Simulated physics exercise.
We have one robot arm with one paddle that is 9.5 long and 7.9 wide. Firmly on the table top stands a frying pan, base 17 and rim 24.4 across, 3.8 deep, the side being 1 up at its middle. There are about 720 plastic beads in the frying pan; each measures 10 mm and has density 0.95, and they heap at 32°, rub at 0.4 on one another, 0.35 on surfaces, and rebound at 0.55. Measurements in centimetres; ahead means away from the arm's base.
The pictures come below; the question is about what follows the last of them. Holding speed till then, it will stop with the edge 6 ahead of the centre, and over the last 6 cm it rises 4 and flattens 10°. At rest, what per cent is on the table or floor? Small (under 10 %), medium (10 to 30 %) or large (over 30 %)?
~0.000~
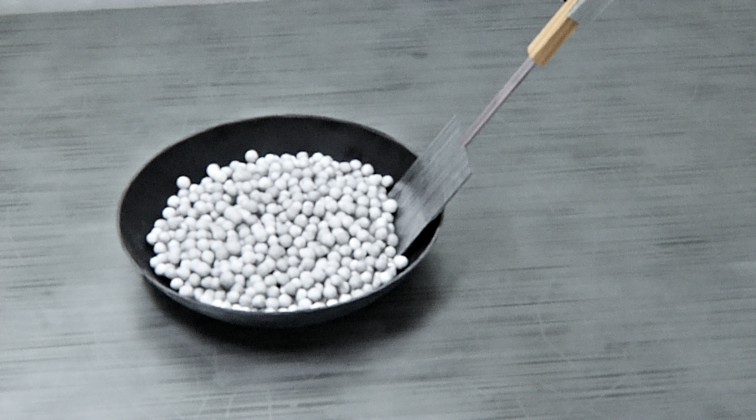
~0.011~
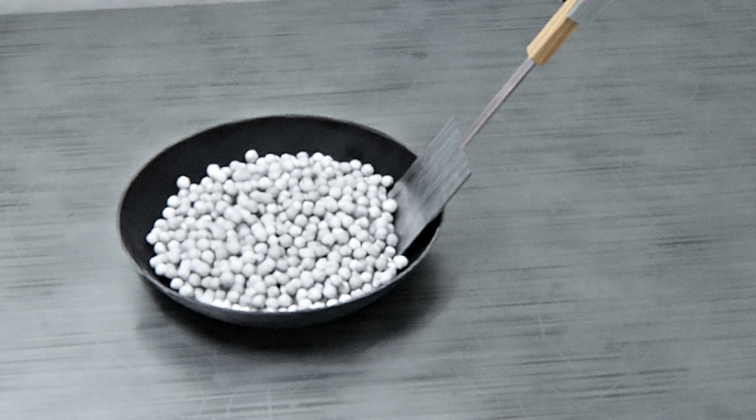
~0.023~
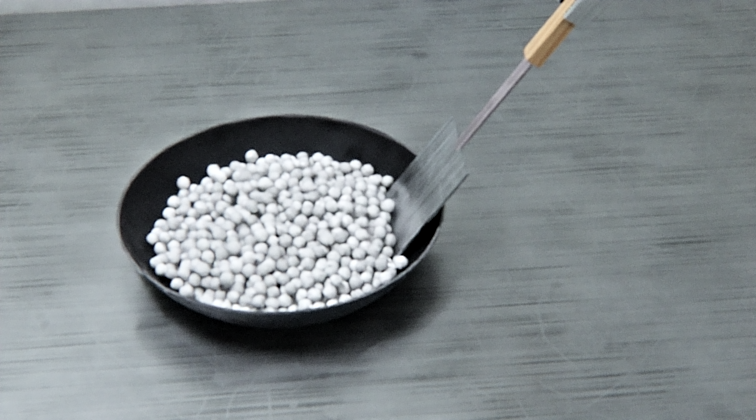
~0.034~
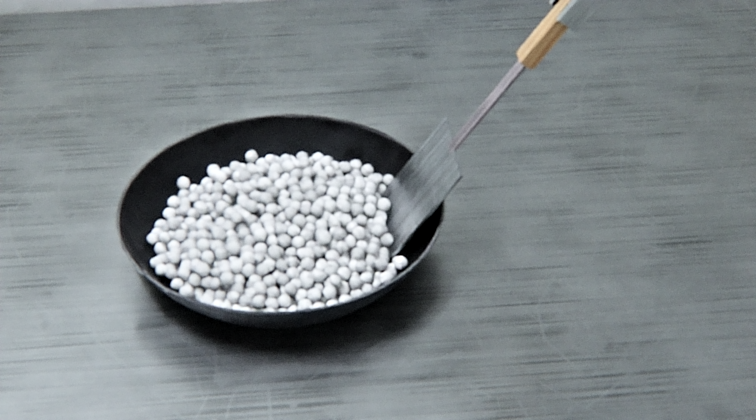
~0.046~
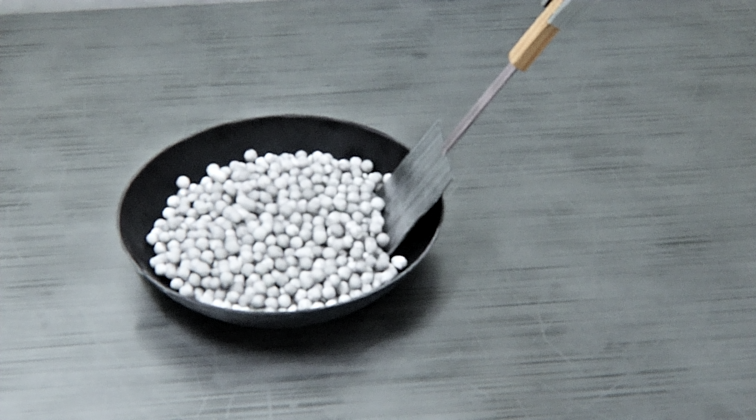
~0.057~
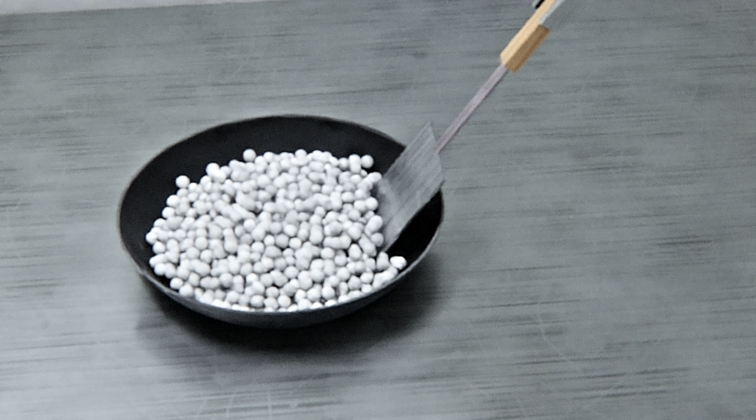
Small.
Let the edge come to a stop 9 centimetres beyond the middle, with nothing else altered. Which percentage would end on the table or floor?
Close to 15 per cent would end on the table or floor.
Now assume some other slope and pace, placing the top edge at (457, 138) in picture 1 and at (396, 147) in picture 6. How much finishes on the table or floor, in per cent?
Roughly 20 percent ends up there.
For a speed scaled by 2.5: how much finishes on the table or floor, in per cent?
Roughly 20 percent ends on the table or floor.
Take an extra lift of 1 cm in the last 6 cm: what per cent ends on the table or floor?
Close to 0 in a hundred.
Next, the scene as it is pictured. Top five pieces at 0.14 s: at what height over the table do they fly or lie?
I'd put it close to 4 cm.
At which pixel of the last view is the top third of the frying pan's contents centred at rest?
The centre sits close to (188, 227).
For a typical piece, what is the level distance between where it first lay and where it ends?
Somewhere near 2 centimetres, I reckon.
After 0.14 s, sloping 55°, highest piece 4 above the table; 725 in the frying pan.
After 0.23 s, sloping 51°, highest piece 6 above the table; 725 in the frying pan.
After 0.47 s, sloping 45°, highest piece 5 above the table; 712 in the frying pan, 10 on the table or floor, 3 on the blade or in flight.
After 1.52 s, sloping 45°, highest piece 5 above the table; 710 in the frying pan, 15 on the table or floor.
At rest, 710 in the frying pan, 15 on the table or floor. That is 2 % on the table or floor.
